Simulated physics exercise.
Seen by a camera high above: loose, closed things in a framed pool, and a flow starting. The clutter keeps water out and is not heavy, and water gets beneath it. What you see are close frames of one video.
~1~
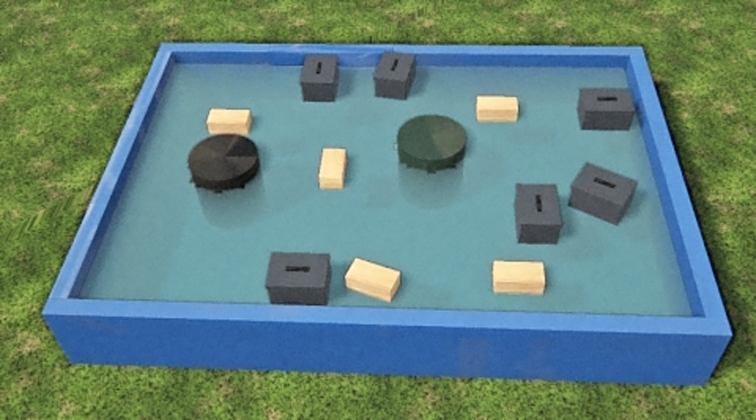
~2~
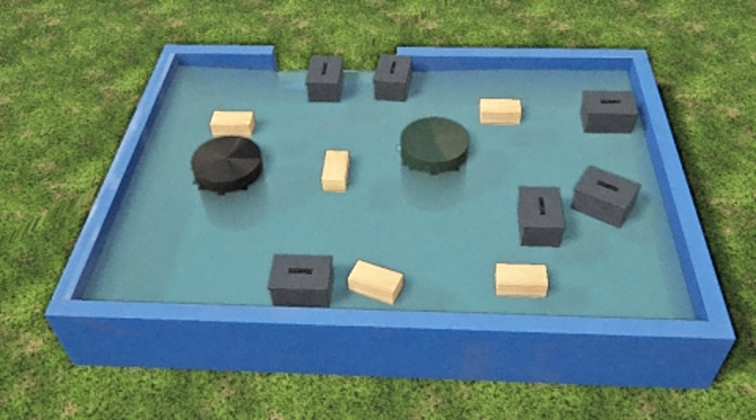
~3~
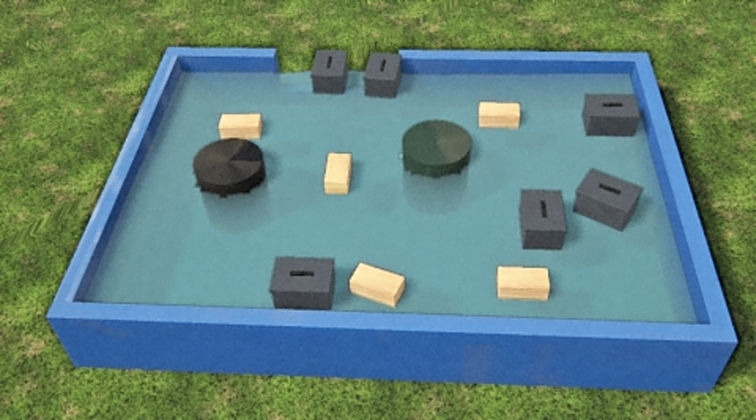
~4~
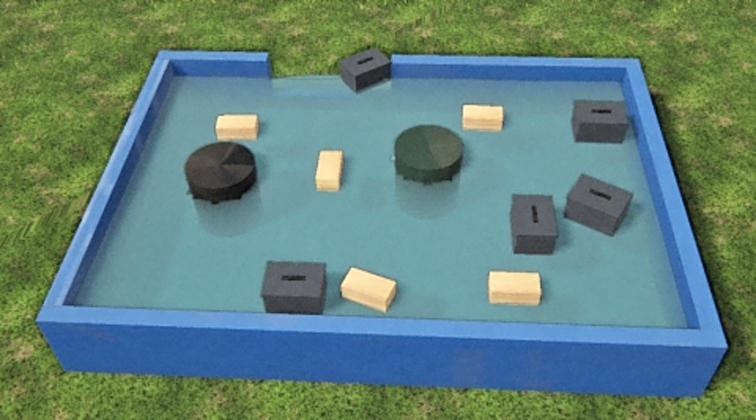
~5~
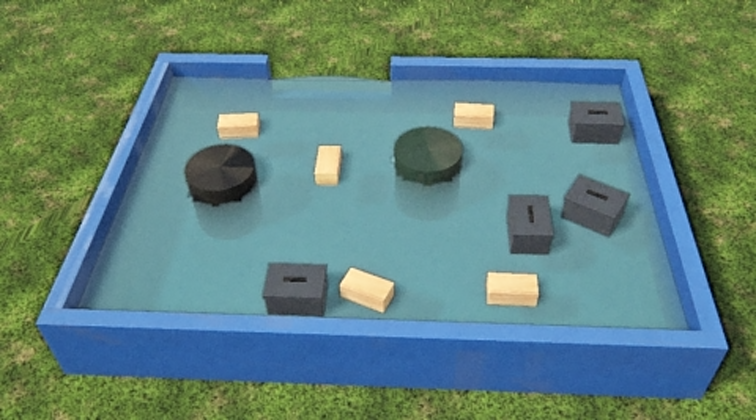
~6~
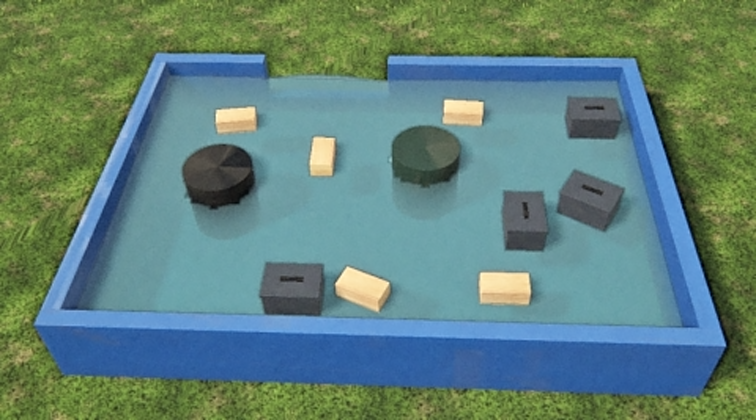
Blue-framed pool on grass losing part of its back wall, two dark boxes leaving through the gap, other floating blocks shifting slightly.
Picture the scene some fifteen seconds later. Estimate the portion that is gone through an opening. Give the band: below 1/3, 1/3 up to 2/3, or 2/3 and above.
The fraction is going to land in the middle band.
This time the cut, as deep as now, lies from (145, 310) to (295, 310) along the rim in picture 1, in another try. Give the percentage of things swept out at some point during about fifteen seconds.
30 %.
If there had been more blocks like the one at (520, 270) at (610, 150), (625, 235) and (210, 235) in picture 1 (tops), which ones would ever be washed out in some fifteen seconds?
Note - in order: Retained / retained / retained.
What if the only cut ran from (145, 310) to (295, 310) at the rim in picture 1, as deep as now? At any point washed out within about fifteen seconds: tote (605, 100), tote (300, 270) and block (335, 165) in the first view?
Answer, item by item: Not lost, lost, lost.
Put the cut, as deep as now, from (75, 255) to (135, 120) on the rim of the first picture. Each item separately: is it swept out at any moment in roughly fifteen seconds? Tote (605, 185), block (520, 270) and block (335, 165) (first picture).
The three read no escape, no escape and escape, in that order.
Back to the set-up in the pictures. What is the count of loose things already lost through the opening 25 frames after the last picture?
That comes to 5.
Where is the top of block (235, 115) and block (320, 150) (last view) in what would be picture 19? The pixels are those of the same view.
I'd expect them about (282, 77) and (313, 85).
A moment on, 2 of 11 are out; 9 afloat.
Next, 2 of 11 are out; 9 afloat.
Later, 5 of 11 are out; 6 afloat.
In the end, 5 of 11 are out; 6 afloat.
